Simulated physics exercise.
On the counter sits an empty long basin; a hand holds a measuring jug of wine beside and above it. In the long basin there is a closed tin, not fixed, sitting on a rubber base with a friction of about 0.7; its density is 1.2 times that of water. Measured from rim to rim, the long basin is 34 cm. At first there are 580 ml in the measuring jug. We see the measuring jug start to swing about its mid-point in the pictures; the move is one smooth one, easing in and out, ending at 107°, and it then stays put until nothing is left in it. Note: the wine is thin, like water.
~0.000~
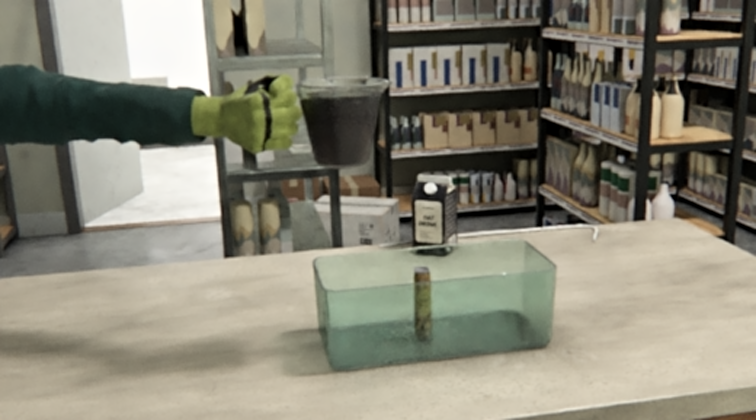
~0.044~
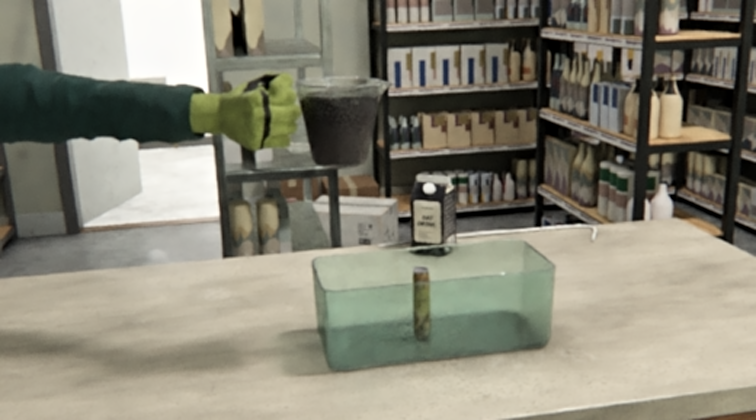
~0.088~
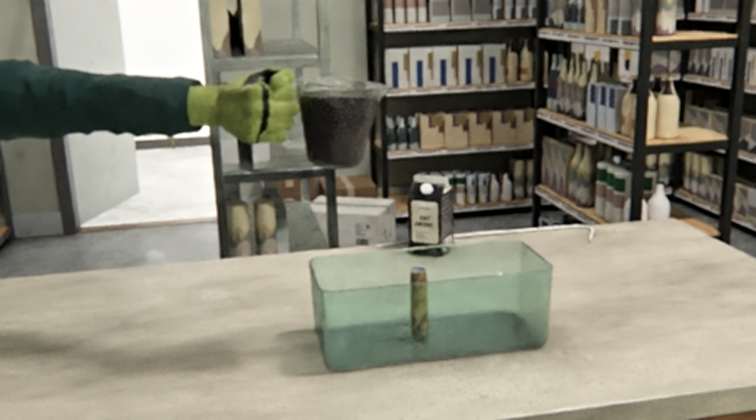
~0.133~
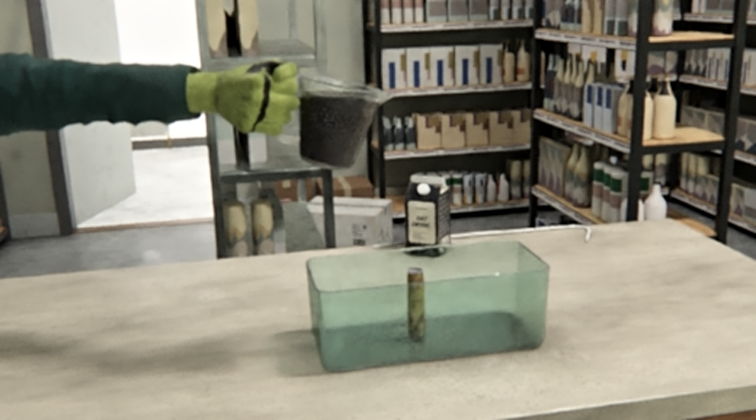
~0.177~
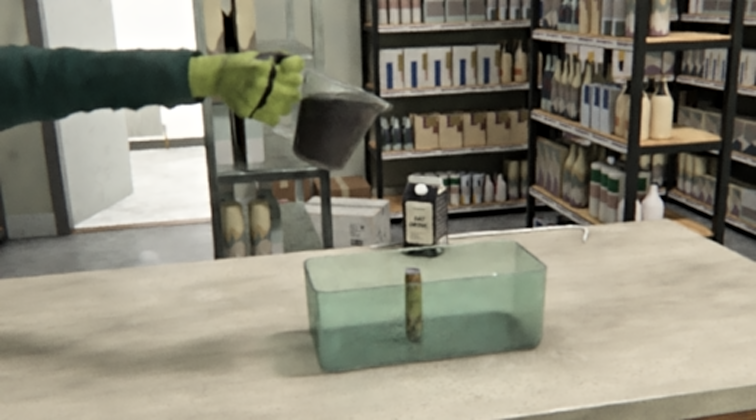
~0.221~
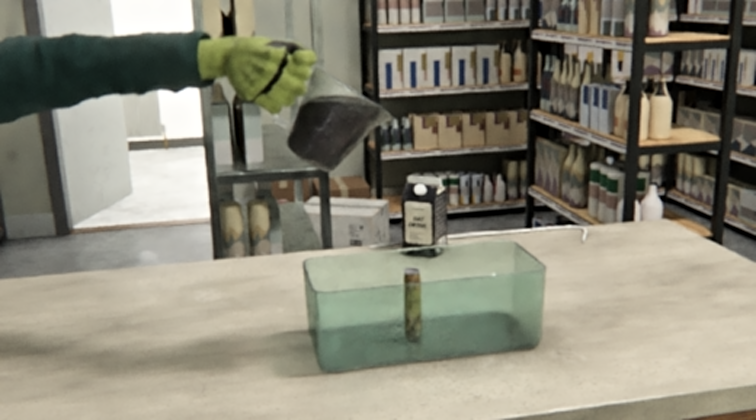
A green-gloved hand tilts a measuring jug of dark liquid rightward above a long greenish basin.
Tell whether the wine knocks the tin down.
The wine does not knock it down.
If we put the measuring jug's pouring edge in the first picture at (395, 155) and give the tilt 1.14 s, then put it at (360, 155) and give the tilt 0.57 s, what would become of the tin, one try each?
First it tips over; then it tips over.
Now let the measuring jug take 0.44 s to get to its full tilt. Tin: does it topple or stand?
Result: Tin still standing.
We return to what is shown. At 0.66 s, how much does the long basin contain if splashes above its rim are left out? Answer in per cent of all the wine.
Near 74 per cent of the total.
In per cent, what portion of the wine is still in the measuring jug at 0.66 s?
Share remaining: Approx. 4 %.
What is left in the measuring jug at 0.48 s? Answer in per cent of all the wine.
Fraction remaining: Approx. 40 per cent.
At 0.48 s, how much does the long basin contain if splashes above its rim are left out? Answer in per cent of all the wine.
Around 14 percent.
Then, 0.48 s in, the tilt is 100° and 39 per cent is still to pour; the tin stands where it began.
Then, 0.66 s in, the tilt is 107° and 4 per cent is still to pour; the tin stands where it began.
Then, 0.86 s in, the tilt is 107° and 0 per cent is still to pour; the tin stands where it began.
Then, 1.07 s in, the tilt is 107° and 0 per cent is still to pour; the tin stands where it began.
Finally, the tin stands where it began.
